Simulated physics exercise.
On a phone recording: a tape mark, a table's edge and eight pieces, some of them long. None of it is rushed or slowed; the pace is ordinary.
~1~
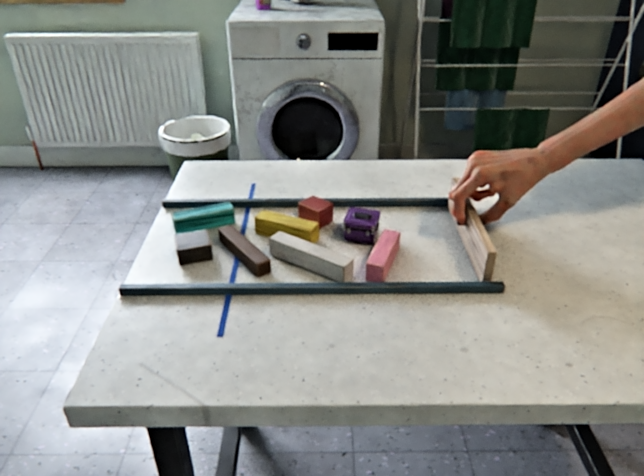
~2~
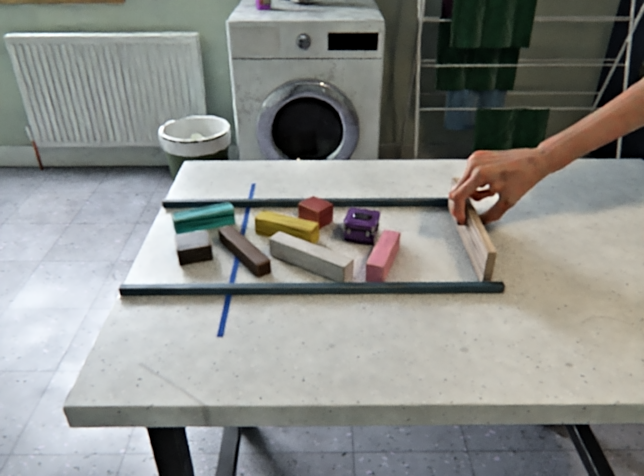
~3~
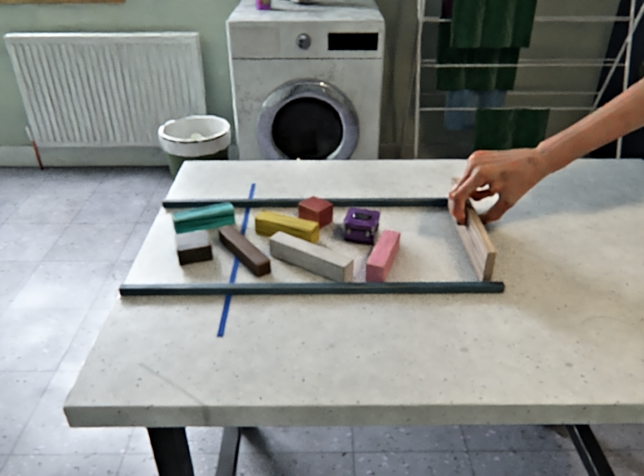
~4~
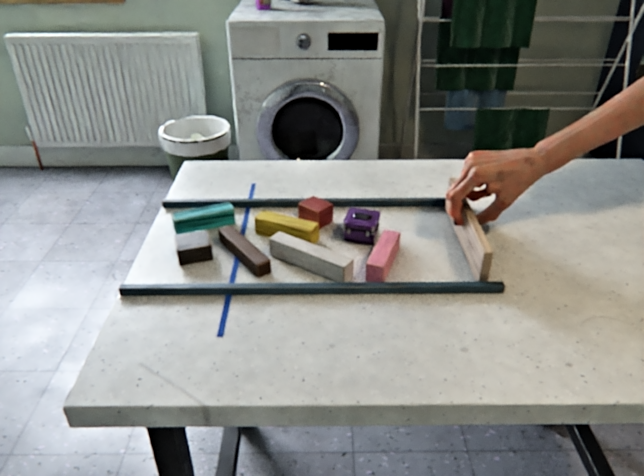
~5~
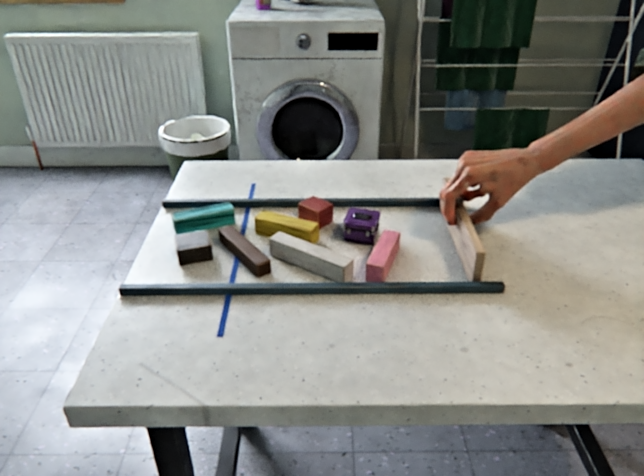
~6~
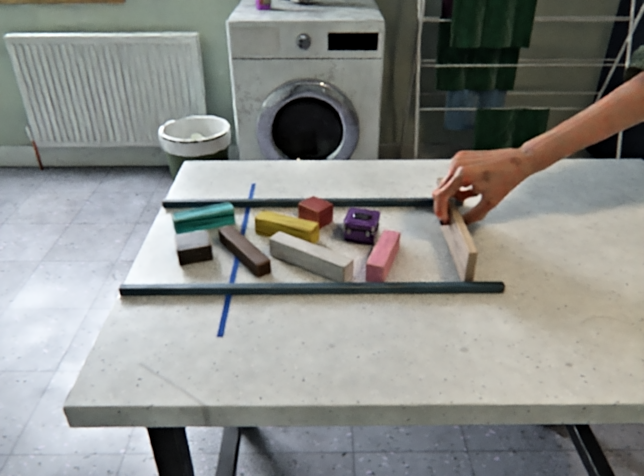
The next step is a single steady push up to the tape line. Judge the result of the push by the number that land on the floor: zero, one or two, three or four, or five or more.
Nothing at all.
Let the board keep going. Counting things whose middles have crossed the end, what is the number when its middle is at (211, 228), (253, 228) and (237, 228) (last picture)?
Respectively 1, 0 and 0.
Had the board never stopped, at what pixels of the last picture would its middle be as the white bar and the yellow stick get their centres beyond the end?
The middle sits near (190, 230) for the first and near (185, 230) for the other.
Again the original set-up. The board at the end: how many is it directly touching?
Looks like 3 of them, all told.
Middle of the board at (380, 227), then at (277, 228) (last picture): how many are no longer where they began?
Respectively 2 and 8.
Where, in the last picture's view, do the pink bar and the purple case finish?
The pink bar ends up near (226, 258), and the purple case near (225, 230).
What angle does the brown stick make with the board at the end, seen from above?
Angle: Around 30°.
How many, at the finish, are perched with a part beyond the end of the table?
1 is the number.
A little later, none off yet; black block at rest near (193, 247); turquoise stick at rest near (204, 219); brown stick at rest near (244, 250).
When it is over, the number that fall off is zero.
